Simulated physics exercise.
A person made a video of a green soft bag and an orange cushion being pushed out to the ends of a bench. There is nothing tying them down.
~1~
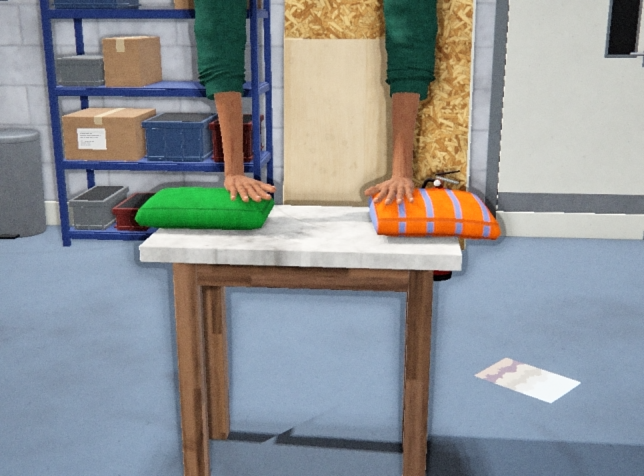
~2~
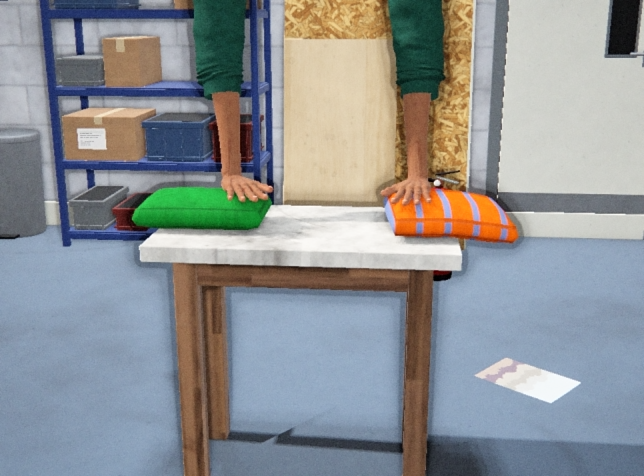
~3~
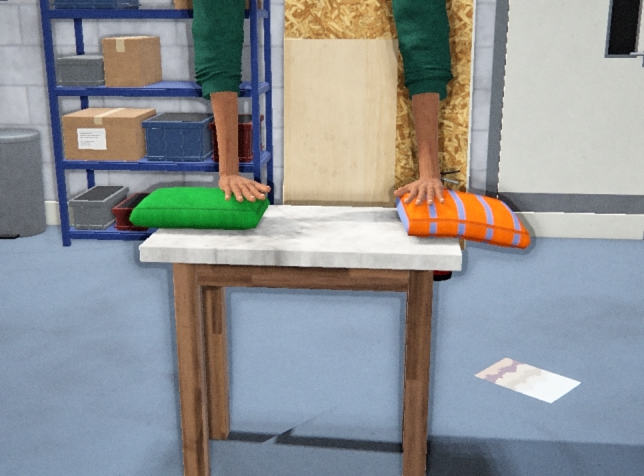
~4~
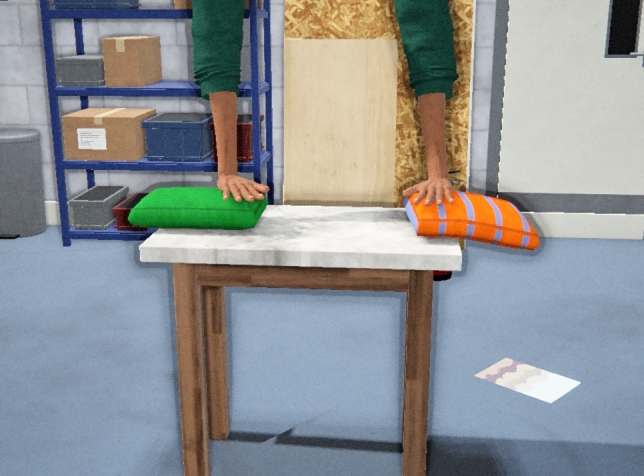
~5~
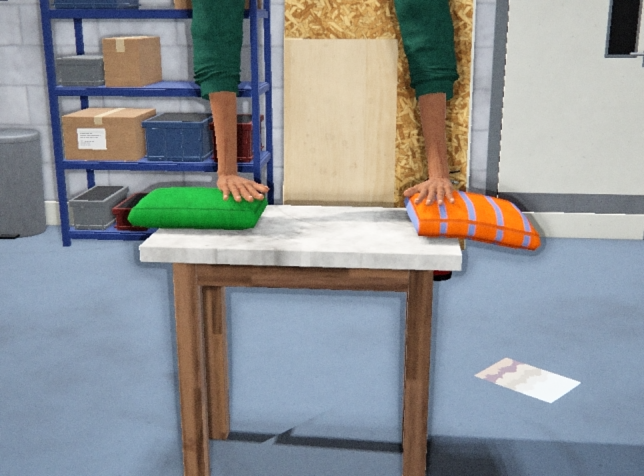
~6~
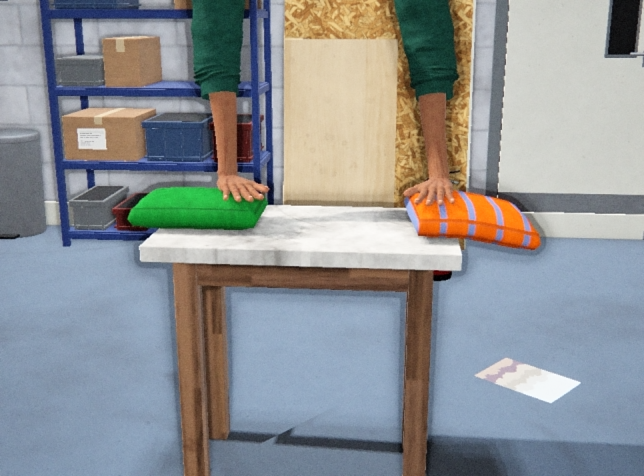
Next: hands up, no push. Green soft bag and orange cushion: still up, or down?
Green soft bag - still up, orange cushion - down.
Then, 0.36 s after the last picture, soft bag lying still; cushion falling near (482, 269).
Then, 0.64 s after the last picture, soft bag lying still; cushion on the floor near (491, 458).
At rest, soft bag lying still; cushion on the floor near (542, 457). The green soft bag remains on top and the orange cushion goes down.
